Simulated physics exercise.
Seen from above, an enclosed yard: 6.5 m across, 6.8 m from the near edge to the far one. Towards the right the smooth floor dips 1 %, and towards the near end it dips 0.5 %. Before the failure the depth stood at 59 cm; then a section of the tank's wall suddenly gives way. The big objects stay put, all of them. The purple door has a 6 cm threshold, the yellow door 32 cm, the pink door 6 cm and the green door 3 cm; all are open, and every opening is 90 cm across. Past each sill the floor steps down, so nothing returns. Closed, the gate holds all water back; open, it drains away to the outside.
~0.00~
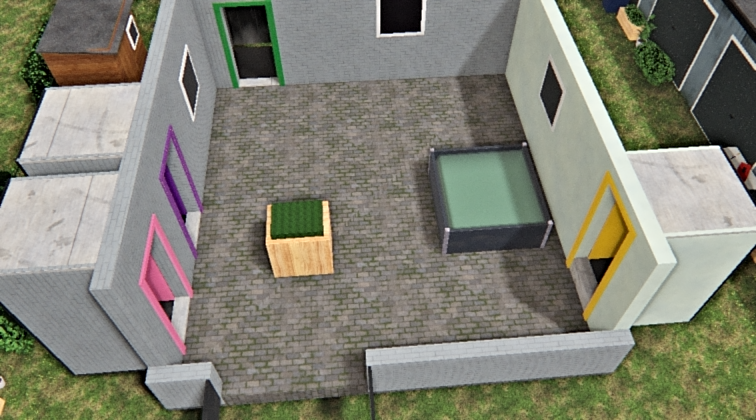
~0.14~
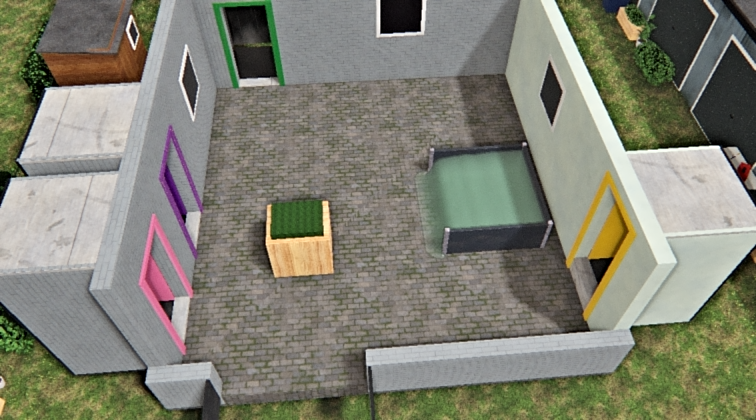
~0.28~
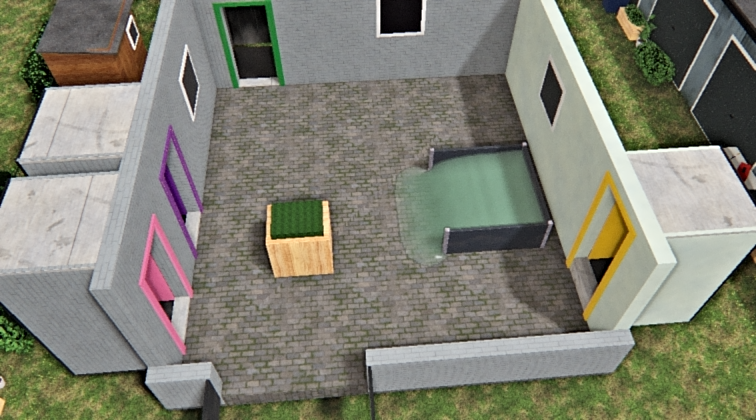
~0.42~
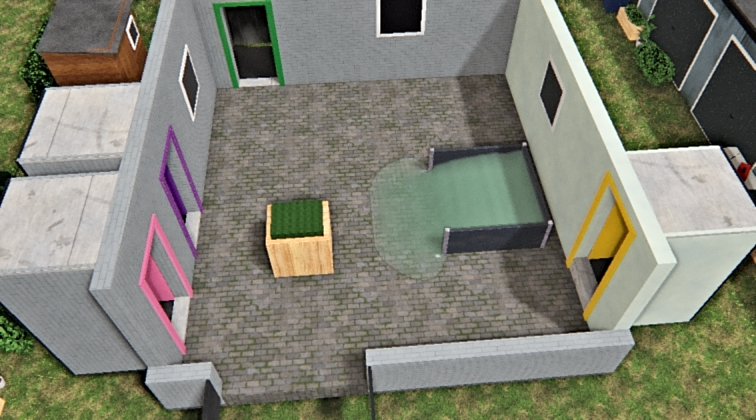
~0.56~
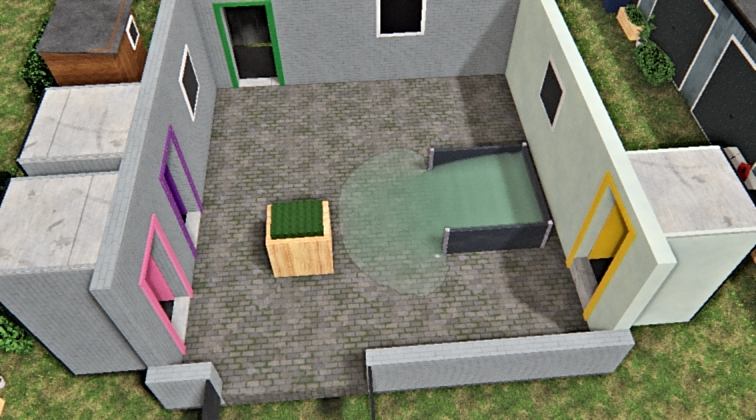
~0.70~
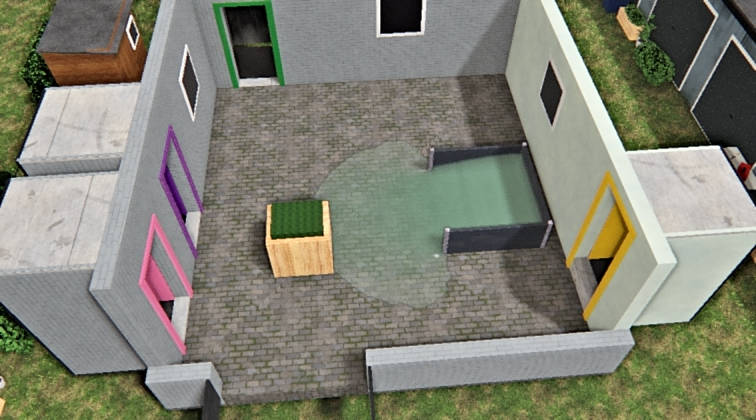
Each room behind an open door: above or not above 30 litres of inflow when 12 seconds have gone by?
Purple door: Above, yellow door: Not above, pink door: Not above, green door: Above.
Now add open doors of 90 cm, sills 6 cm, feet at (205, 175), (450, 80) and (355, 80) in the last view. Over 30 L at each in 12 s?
In sequence the answers are more than that, less than that and less than that.
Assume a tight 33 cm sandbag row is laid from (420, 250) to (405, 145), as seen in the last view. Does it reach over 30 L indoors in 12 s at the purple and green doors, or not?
Against that limit: Purple not over, green under.
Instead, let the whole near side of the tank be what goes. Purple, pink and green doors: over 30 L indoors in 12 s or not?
Purple door doesn't reach it, pink door surpasses it, green door doesn't reach it.
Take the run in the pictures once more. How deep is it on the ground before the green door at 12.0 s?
1.0 cm.
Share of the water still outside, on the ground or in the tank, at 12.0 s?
Near 64 in a hundred is still there.
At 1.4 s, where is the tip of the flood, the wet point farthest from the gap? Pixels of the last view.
Near (203, 207).
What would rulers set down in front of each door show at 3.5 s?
Measured in centimetres, the purple door gives 12, the yellow door 0, the pink door 4 and the green door 8.
After 1.4 s water covers 30 % of the floor and is deepest (31 cm) near (340, 246); purple door 5 cm at the sill, 0 L in, yellow door not reached, pink door not reached, green door not reached.
After 2.2 s water covers 45 % of the floor and is deepest (24 cm) near (340, 246); purple door 13 cm at the sill, 38 L in, yellow door not reached, pink door not reached, green door not reached.
After 3.5 s water covers 55 % of the floor and is deepest (26 cm) near (217, 92); purple door 12 cm at the sill, 95 L in, yellow door not reached, pink door 4 cm at the sill, 0 L in, green door 8 cm at the sill, 0 L in.
After 7.0 s water covers 75 % of the floor and is deepest (6 cm) near (266, 89); purple door 3 cm at the sill, 113 L in, yellow door 3 cm at the sill, 0 L in, pink door 2 cm at the sill, 0 L in, green door 6 cm at the sill, 98 L in.
After 12.0 s water covers 90 % of the floor and is deepest (9 cm) near (566, 257); purple door 1 cm at the sill, 113 L in, yellow door 5 cm at the sill, 0 L in, pink door 1 cm at the sill, 0 L in, green door 1 cm at the sill, 106 L in.
